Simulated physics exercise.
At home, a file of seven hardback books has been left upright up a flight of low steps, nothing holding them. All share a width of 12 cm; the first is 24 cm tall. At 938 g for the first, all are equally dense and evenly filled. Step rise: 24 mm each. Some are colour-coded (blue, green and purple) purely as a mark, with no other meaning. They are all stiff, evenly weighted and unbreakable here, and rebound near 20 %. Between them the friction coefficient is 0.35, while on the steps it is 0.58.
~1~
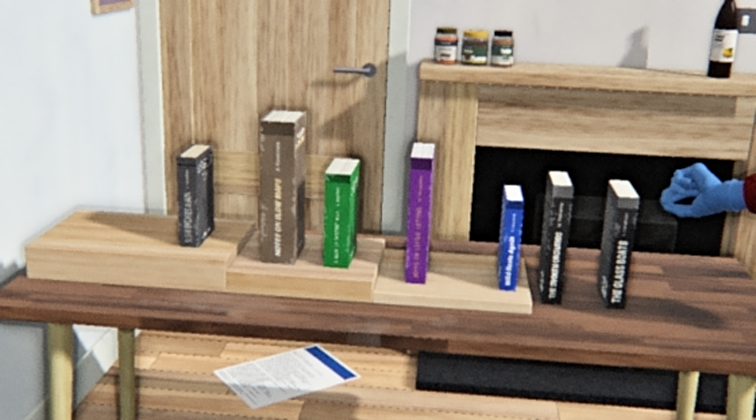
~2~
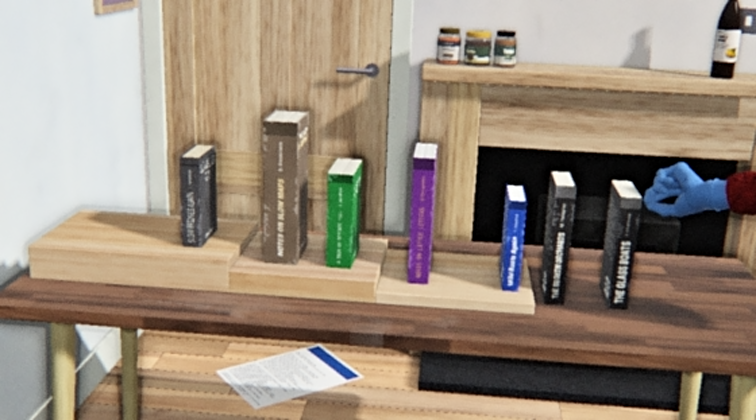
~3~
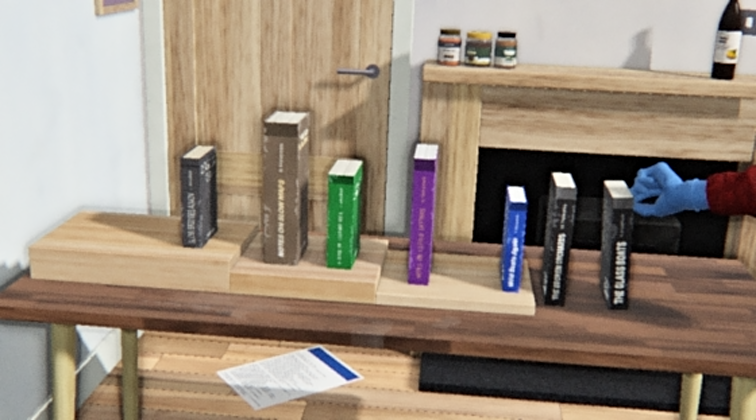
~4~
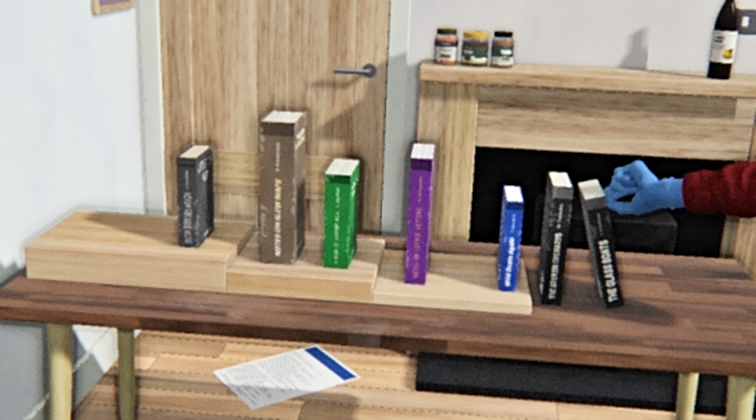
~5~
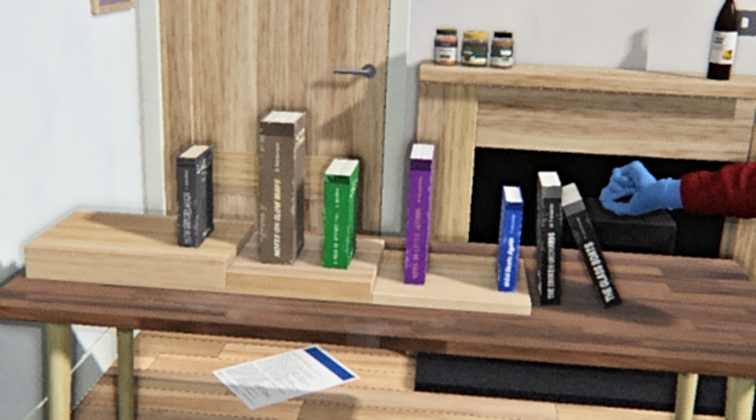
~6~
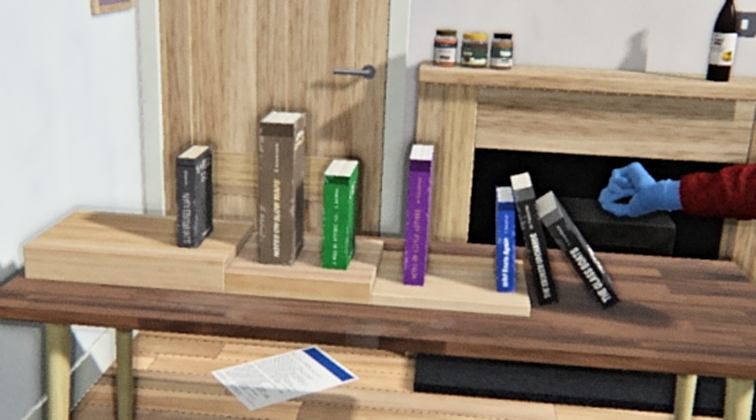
On a wooden table, a gloved hand pushes the rightmost book left, tilting three books.
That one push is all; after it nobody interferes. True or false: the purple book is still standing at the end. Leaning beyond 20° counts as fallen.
False.
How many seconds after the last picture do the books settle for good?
At roughly 1.5 s.
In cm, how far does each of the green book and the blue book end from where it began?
Moved: Green 10, blue 10.
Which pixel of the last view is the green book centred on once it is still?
Roughly (291, 222).
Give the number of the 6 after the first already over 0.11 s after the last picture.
I make it 2 by that time.
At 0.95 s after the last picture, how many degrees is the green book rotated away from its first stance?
Roughly 40°.
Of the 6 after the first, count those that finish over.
It comes to 6.
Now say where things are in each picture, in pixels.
In the first frame (we follow the side turned to the camera), finger (672, 200) 6 cm from the first book; purple book (418, 222); green book (337, 222); blue book (511, 247); no other piece has moved.
Finger (655, 199) 26 mm from the first book; purple book (421, 222), in the second frame.
Finger (636, 199) pushing; purple book (421, 223); no other piece has moved, in the third frame.
Finger (613, 197) pushing; purple book (418, 223); no other piece has moved, in the fourth frame.
Finger (611, 198) stopped; purple book (418, 223); steepest lean 5°, the book at (551, 247); one has shifted, in the fifth frame.
Finger (610, 199) stopped; purple book (417, 224); blue book (506, 248) tipped 5°; green book (335, 223); steepest lean 17°, the book at (536, 247); 2 stirred so far, in the sixth frame.
Then, 0.11 s on from the sixth picture, 2 of the 6 other books over; purple book unmoved; blue book tipped 25°.
Then, 0.33 s on from the sixth picture, 3 of the 6 other books over; purple book tipped 24°; blue book lying flat.
Then, 0.95 s on from the sixth picture, 5 of the 6 other books over; purple book tipped 52°; blue book lying flat.
Then, 1.13 s on from the sixth picture, 6 of the 6 other books over; purple book tipped 60°; blue book lying flat.
Finally, 6 of the 6 other books over; purple book tipped 60°; blue book lying flat; green book tipped 57°. Not one is left standing. Seen by the last camera, middles, purple book near (349, 233), blue book near (454, 271).
